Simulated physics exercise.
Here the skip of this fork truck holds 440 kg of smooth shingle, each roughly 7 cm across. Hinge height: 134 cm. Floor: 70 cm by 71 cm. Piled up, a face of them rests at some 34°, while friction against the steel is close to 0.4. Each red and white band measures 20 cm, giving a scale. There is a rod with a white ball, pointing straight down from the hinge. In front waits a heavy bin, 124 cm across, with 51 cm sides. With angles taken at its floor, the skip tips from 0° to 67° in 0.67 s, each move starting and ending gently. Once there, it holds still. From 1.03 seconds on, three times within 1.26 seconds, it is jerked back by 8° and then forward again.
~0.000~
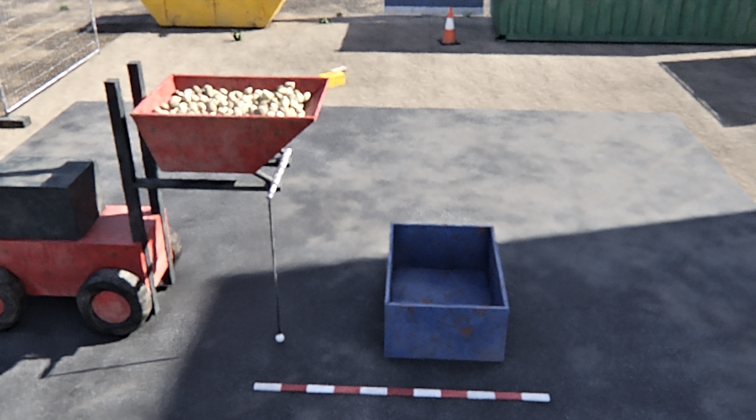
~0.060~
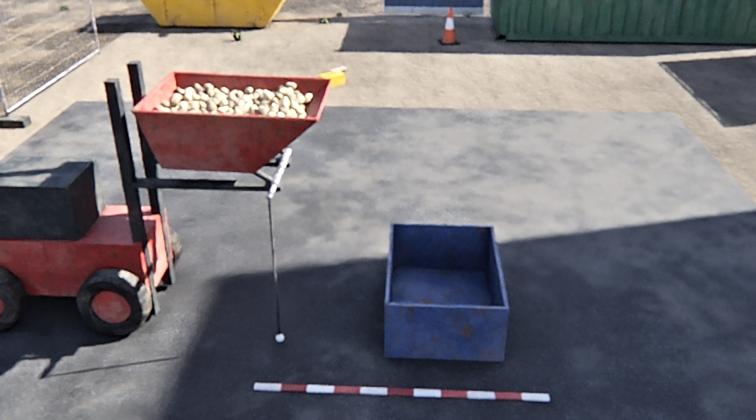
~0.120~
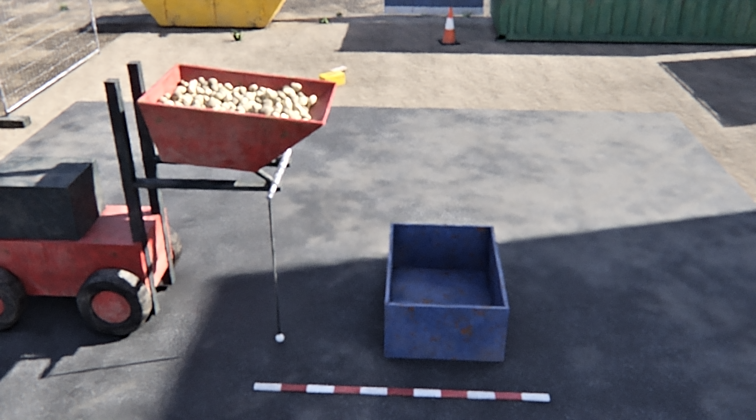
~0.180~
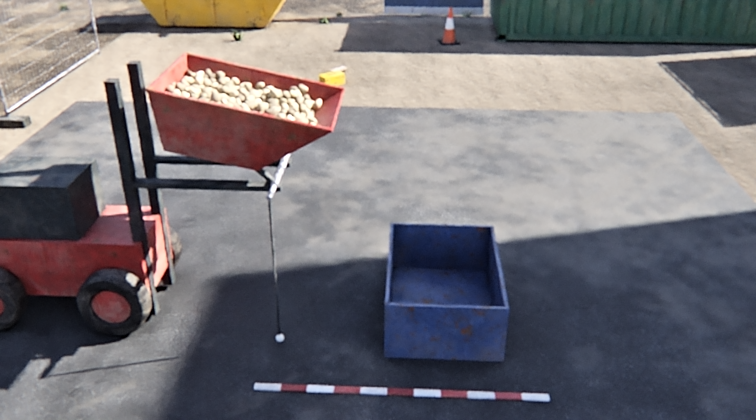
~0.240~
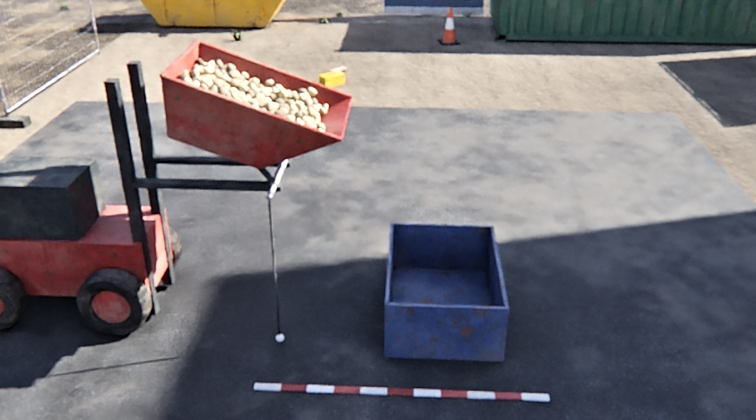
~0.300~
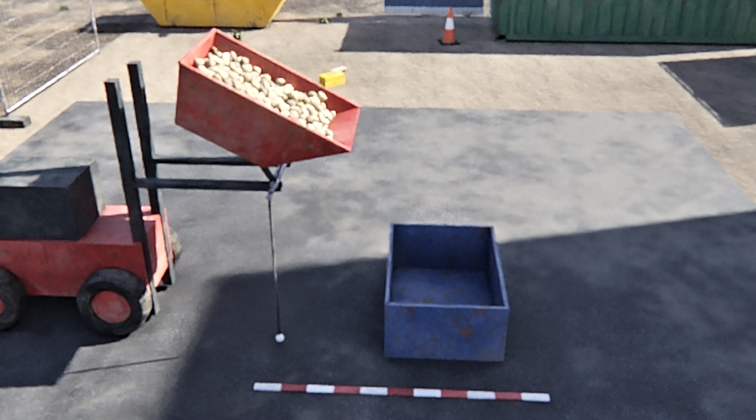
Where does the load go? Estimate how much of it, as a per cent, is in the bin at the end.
Some 95 per cent of it.
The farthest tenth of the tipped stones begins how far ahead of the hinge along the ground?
Around 170 centimetres.
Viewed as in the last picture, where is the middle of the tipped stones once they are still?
Somewhere around (453, 296) in the last picture.
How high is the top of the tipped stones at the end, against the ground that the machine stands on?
Some 42 cm above that level.
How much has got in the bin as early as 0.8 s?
Around 5 per cent of it, at that instant.
After 0.5 s the floor is at 56°; 100 % in the skip; the foremost stones are at (351, 165).
After 0.8 s the floor is at 67°; 88 % in the skip, 6 % short of the bin, 7 % in the bin; the foremost stones are at (410, 213).
After 2.7 s the floor is at 67°; 0 % in the skip, 94 % in the bin, 6 % beside or beyond the bin; the foremost stones are at (751, 319).
After 5.2 s the floor is at 67°; 0 % in the skip, 94 % in the bin, 6 % beside or beyond the bin; the foremost stones are past the picture's edge.
